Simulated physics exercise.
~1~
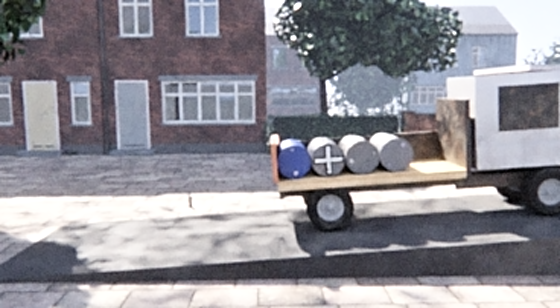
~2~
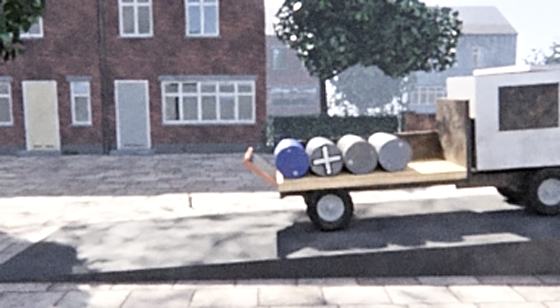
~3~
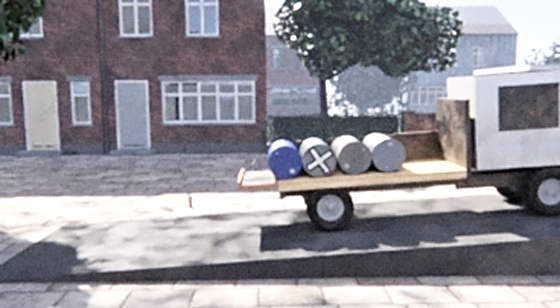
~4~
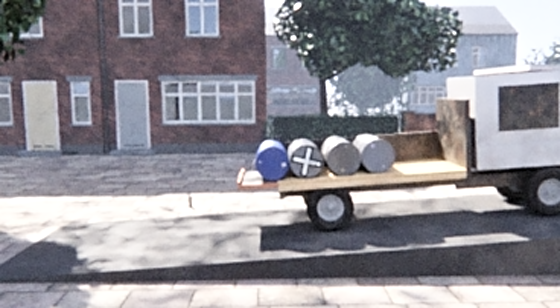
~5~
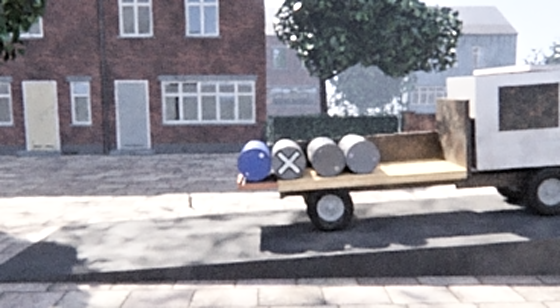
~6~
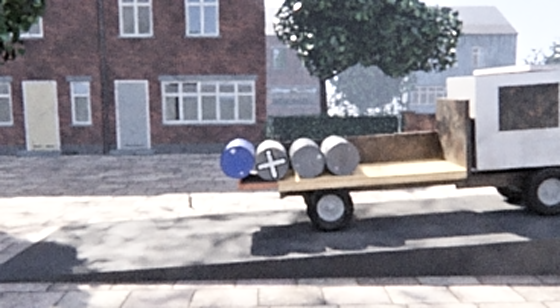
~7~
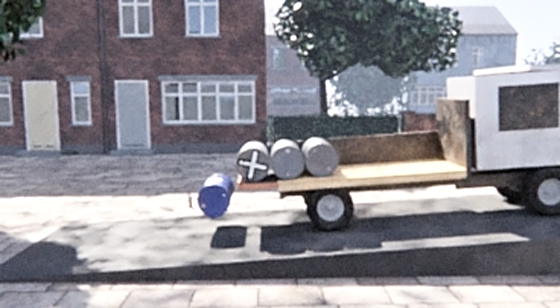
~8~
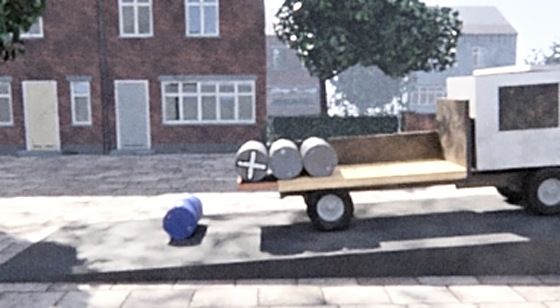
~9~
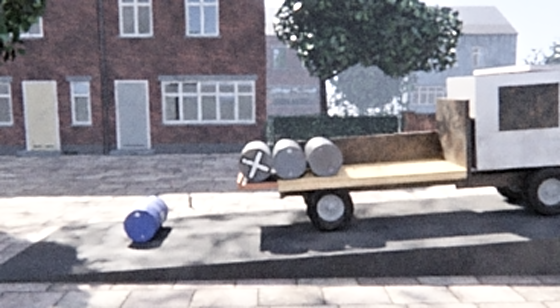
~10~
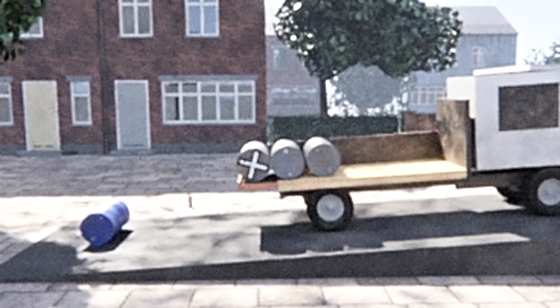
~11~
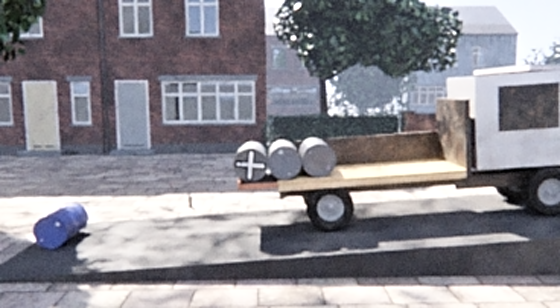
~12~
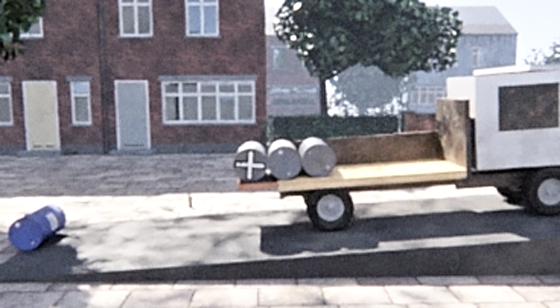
Four drums rolling left along a flatbed truck as its tailgate drops, the blue one falling off and rolling away down the road.
